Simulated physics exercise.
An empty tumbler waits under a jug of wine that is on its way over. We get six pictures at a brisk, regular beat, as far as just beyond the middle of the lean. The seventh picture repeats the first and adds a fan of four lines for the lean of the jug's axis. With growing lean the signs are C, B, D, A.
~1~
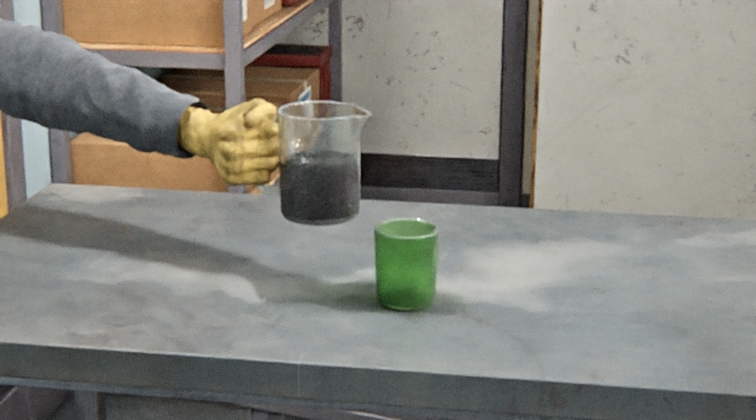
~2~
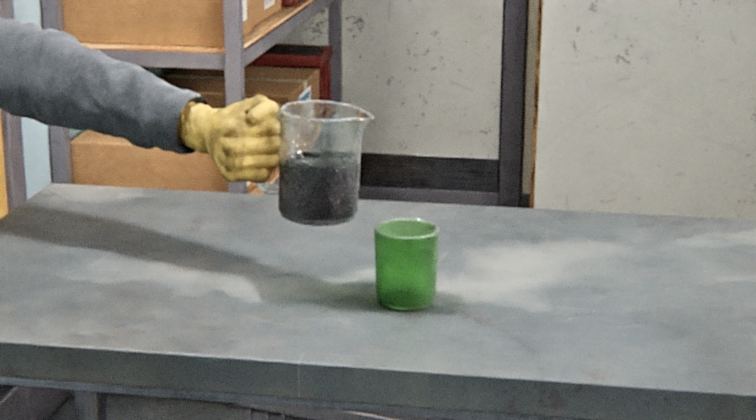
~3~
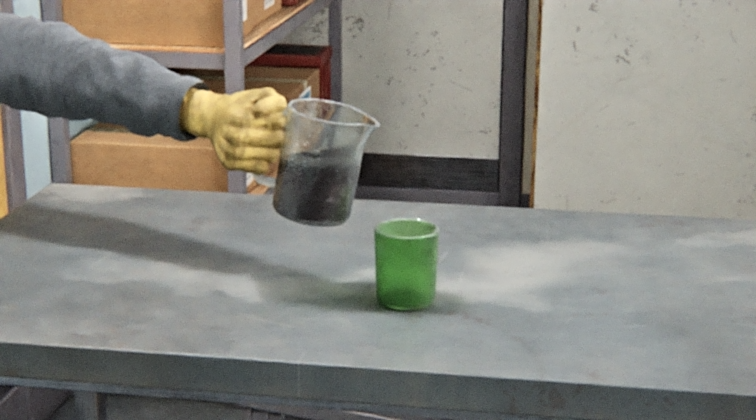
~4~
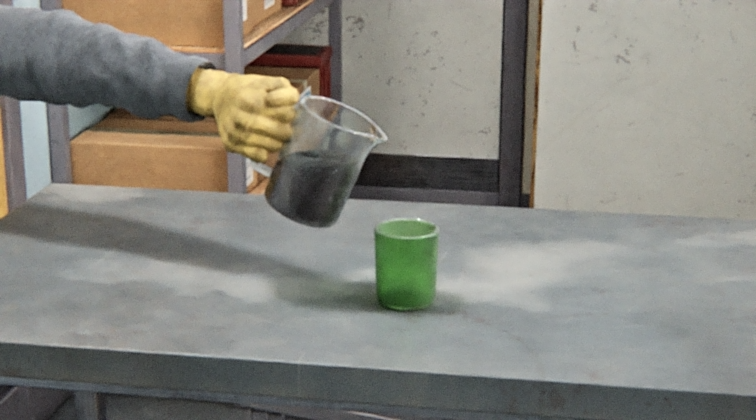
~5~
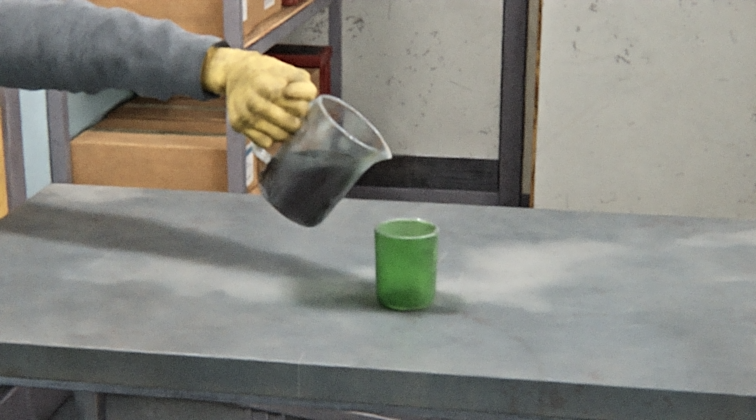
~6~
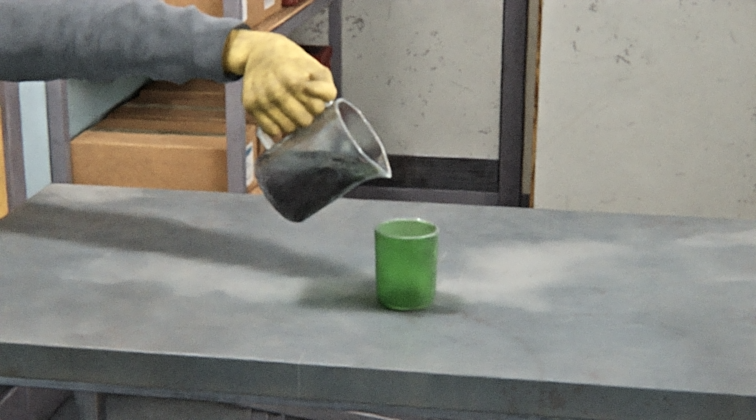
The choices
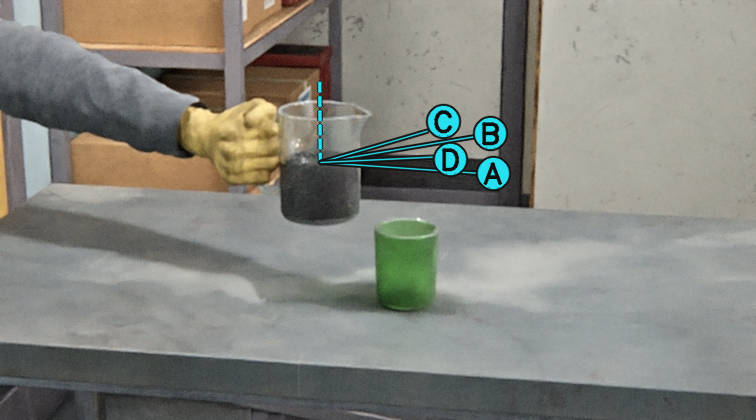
At a gray workbench in front of storage shelves, a yellow-gloved hand held a clear jug of dark liquid above and left of a green tumbler, then steadily tilted it to the right.
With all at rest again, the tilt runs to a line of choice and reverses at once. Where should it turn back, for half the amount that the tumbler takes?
C is best.
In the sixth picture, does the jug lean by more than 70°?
No.
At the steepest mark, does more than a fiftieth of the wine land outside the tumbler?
Yes.
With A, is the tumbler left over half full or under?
Over half.
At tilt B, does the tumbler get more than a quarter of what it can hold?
Yes.
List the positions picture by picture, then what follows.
In the first frame, upright, lip at (369, 115); rim of the tumbler round (407, 228); nothing has left yet.
In the second frame, tipped about 3°, lip at (372, 117); nothing has left yet.
In the third frame, tipped about 11°, lip at (378, 125); nothing has left yet.
In the fourth frame, tipped about 23°, lip at (385, 139); nothing has left yet.
In the fifth frame, tipped about 38°, lip at (390, 156); nothing has left yet.
In the sixth frame, tipped about 53°, lip at (389, 175); nothing has left yet.
In cyan, A at (476, 173); B at (474, 136); C at (427, 131); D at (433, 157).
With A, the tumbler ends with about 93 % of what it can hold; 12 % of the wine is spilt.
With B, the tumbler ends with about 69 % of what it can hold.
With C, the tumbler ends with about 49 % of what it can hold.
With D, the tumbler ends with about 82 % of what it can hold; 7 % of the wine is spilt.
